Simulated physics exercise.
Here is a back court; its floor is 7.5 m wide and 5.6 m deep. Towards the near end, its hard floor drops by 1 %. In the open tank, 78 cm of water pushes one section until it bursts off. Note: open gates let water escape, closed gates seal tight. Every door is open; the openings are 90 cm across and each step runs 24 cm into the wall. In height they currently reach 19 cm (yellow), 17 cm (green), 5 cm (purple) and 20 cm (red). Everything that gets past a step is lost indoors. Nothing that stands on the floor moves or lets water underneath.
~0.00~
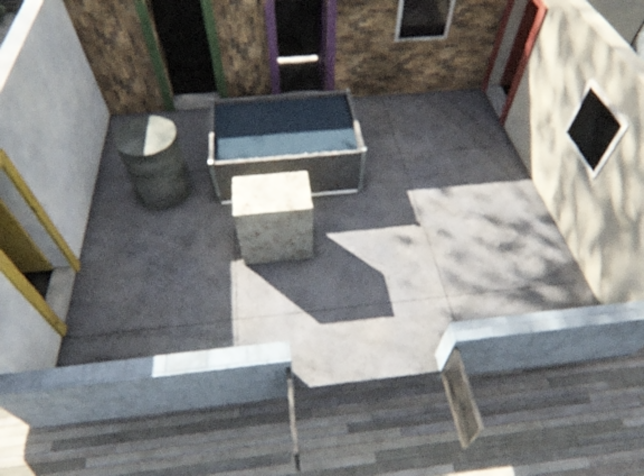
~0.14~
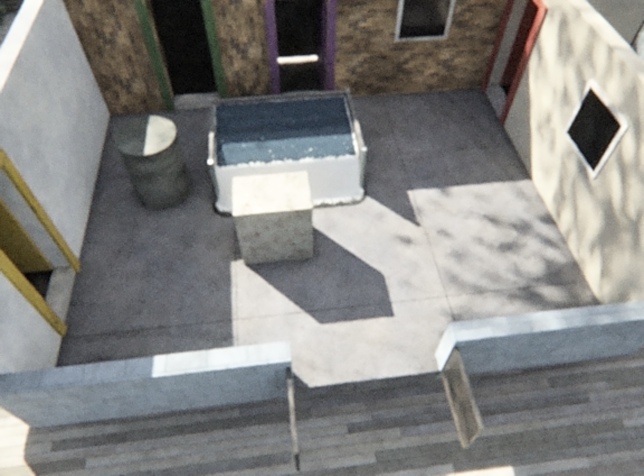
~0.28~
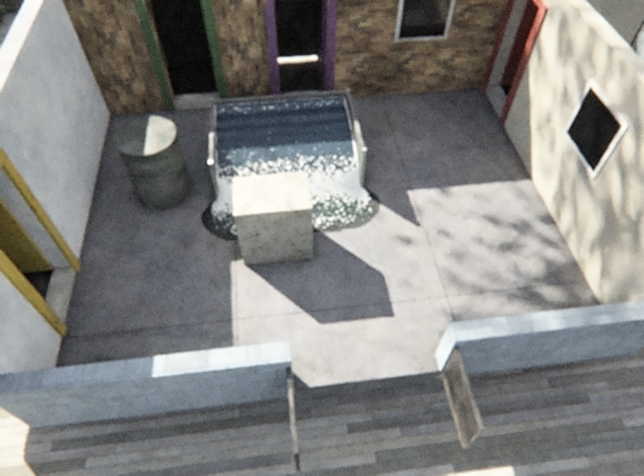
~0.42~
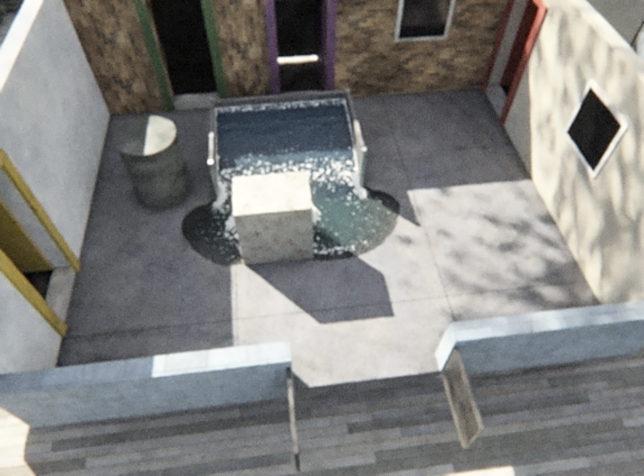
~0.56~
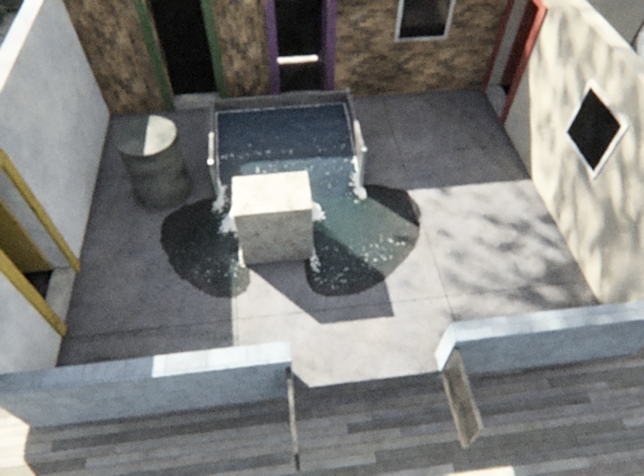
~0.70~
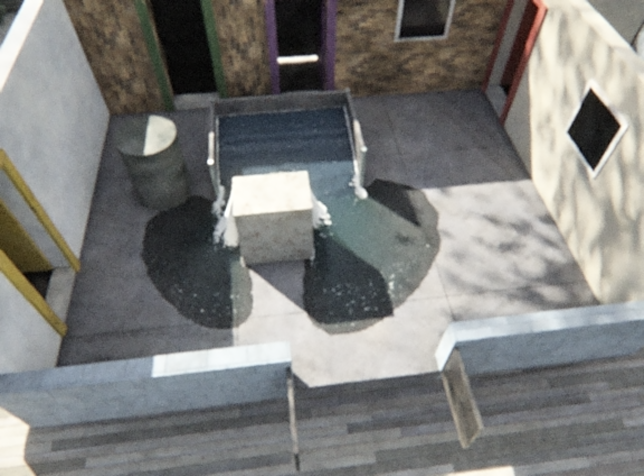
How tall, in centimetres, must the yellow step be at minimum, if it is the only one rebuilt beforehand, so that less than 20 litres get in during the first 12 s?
It needs to be at least 14.5 cm tall.
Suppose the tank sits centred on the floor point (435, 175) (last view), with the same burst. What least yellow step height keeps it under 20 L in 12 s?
Close to 9.5 cm would do it.
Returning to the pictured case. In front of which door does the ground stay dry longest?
Last: Purple.
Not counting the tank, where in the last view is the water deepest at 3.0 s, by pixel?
Check close to (571, 337).
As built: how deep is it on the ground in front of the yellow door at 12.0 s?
The depth there is around 4.0 cm.
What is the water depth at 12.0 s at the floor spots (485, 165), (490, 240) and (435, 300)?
Around 3 cm, 5 cm and 6 cm.
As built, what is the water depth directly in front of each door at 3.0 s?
Door by door in centimetres - yellow 14, green 0, purple 0, red 0.
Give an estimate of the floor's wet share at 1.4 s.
Some 40 per cent of it.
After 1.4 s water covers 40 % of the floor, deepest (44 cm) near (269, 222); 4 cm at the yellow door, 0 litres in over its 19 cm step.
After 3.0 s water covers 55 % of the floor, deepest (30 cm) near (571, 337); 14 cm at the yellow door, 3 litres in over its 19 cm step.
After 12.0 s water covers 95 % of the floor, deepest (8 cm) near (390, 256); 4 cm at the yellow door, 4 litres in over its 19 cm step.
At the yellow door as built, the water arrived by 1.4 s and peaked near 23 cm at 1.6 s.
With a step of 13 cm, 30 litres would have come in within the 12 s; with 17.5 cm, 7 litres. So under 20 litres takes about 14.5 cm.
